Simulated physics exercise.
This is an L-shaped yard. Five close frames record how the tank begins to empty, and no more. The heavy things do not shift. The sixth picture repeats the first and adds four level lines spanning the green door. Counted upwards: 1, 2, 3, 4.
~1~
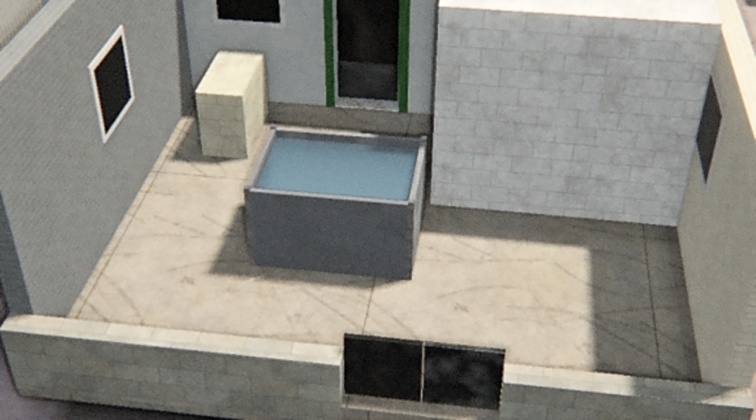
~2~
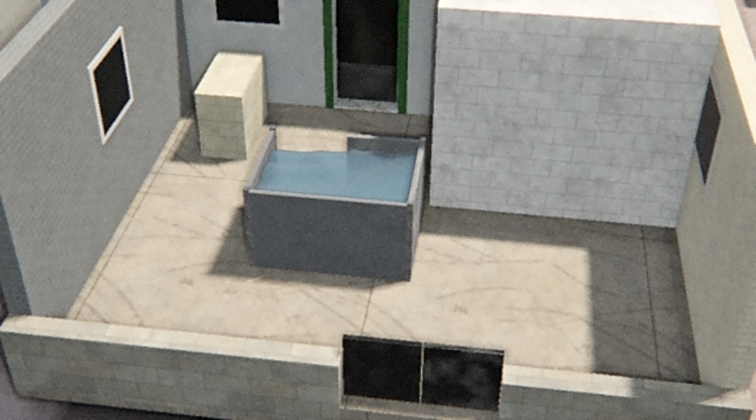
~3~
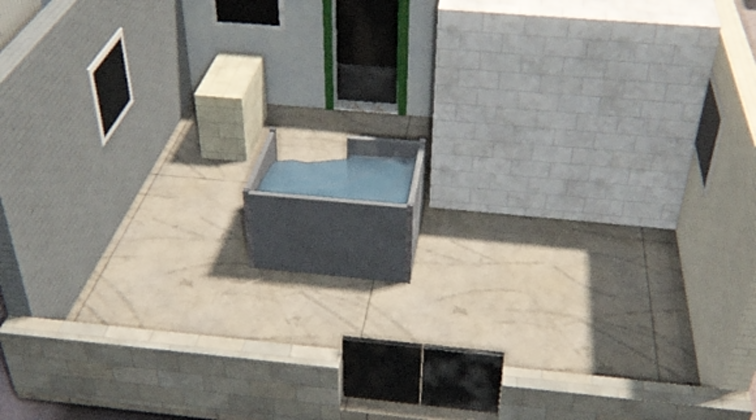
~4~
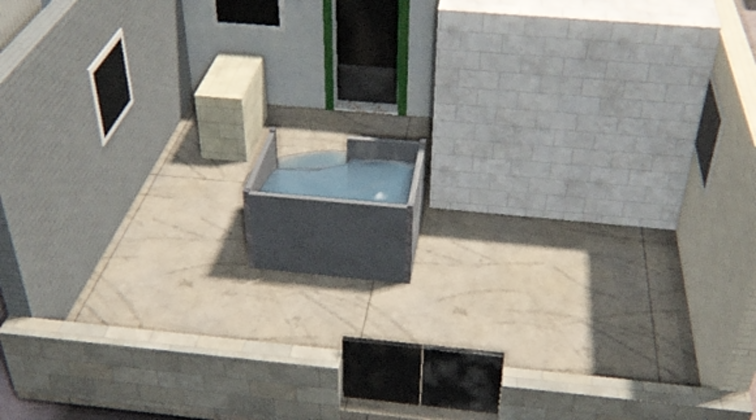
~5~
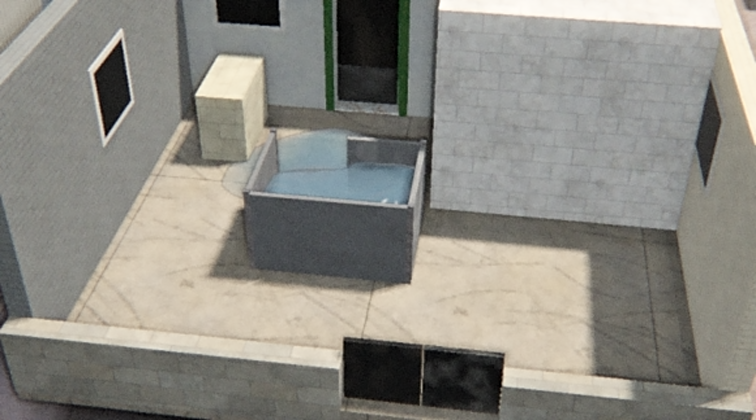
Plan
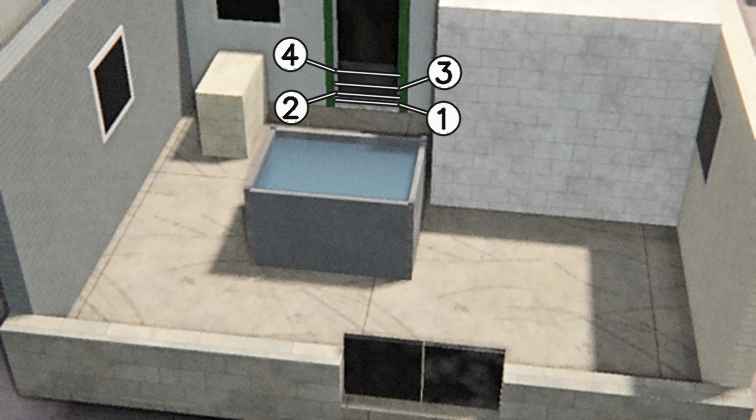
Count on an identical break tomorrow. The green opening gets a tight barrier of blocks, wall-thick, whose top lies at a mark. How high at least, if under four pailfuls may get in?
The answer is line 3.
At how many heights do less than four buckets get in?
Two of the four.
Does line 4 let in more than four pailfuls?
No, that is safe.
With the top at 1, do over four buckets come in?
Yes, it does.
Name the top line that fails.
2.
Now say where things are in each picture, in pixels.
Water in the tank at rest, its middle at (339, 170); foot of the green doorway at (367, 109); shut gate at (424, 351).
Water covers 1 % of the ground, its front hidden from here.
Water covers 3 % of the ground, its front hidden from here.
Water covers 7 % of the ground, its front hidden from here.
Water covers 12 % of the ground and shows as far out as (330, 130).
On the marked copy, 1 at (367, 102); 2 at (367, 95); 3 at (367, 86); 4 at (367, 73); from the bottom up 1, 2, 3, 4.
With 1, dozens of bucketfuls pour in.
With 2, about 13 bucketfuls get in.
With 3, a bucket or two gets in.
With 4, nothing gets over.
